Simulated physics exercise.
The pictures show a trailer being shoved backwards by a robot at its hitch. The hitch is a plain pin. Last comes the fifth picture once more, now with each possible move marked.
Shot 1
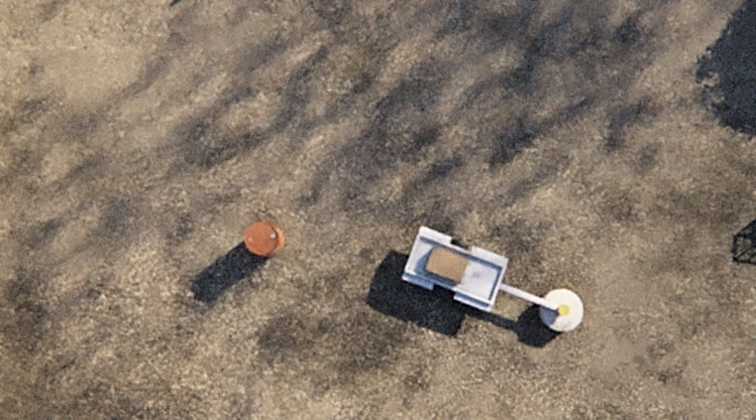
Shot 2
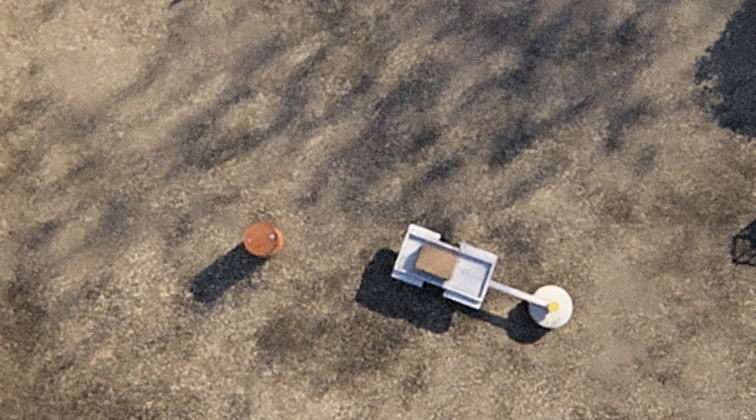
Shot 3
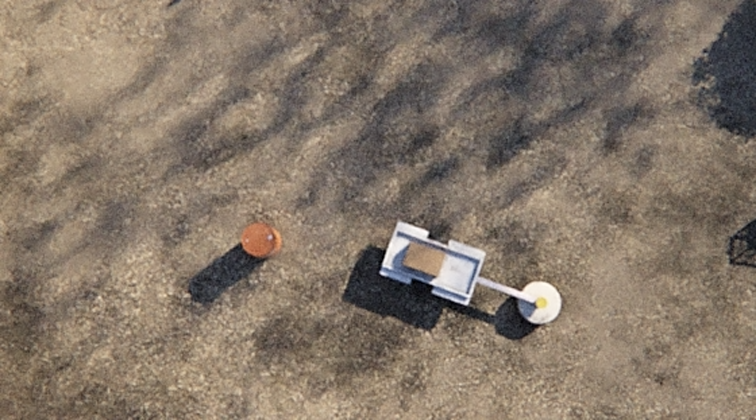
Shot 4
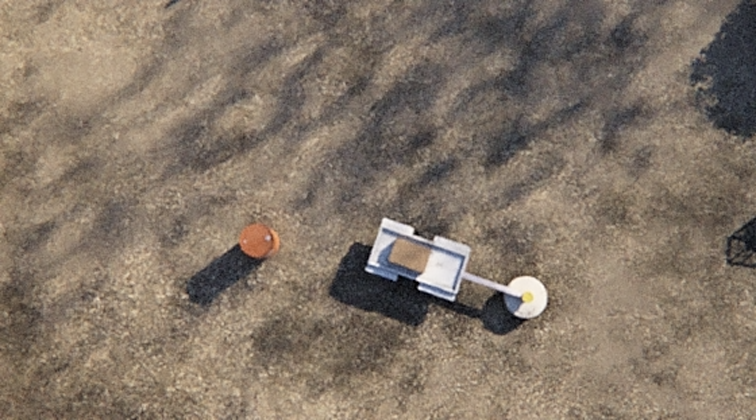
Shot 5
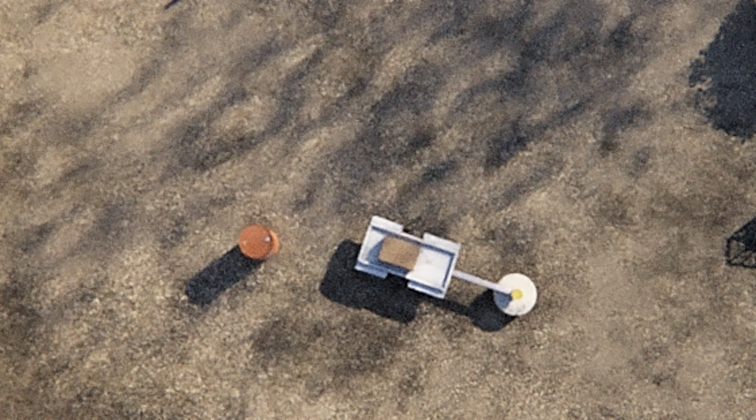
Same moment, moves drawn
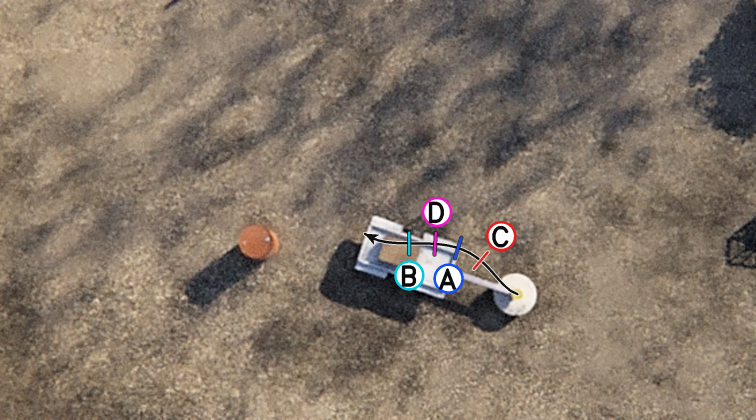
A round white robot with a yellow centre sits at the lower right of rough brown ground seen from overhead, joined by a thin bar to a white cart carrying a brown block. An orange keg stands to their left, and dark shadows streak the ground. The robot steadily pushes the cart leftward and slightly upward, narrowing the gap to the keg, while the view barely shifts.
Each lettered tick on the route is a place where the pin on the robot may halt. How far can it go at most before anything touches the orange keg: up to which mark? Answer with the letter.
No farther than A.
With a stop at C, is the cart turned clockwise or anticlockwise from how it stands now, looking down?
Anticlockwise.
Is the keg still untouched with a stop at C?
Yes.
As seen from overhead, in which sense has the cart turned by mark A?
For that mark, anticlockwise.
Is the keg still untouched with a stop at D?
No.
On the marked copy, A at (458, 248); B at (409, 243); C at (481, 261); D at (435, 244); the route from (517, 294) via (448, 246) to (365, 234).
Taking A. A third of the way, robot (495, 278), cart (386, 249).
Two thirds of the way, robot (477, 260), cart (365, 245).
When it is over, robot (457, 249), cart (344, 244); nothing has been touched.
As for the rest, B is too far, the keg has been hit; C is safe but short; D is too far, the keg has been hit.
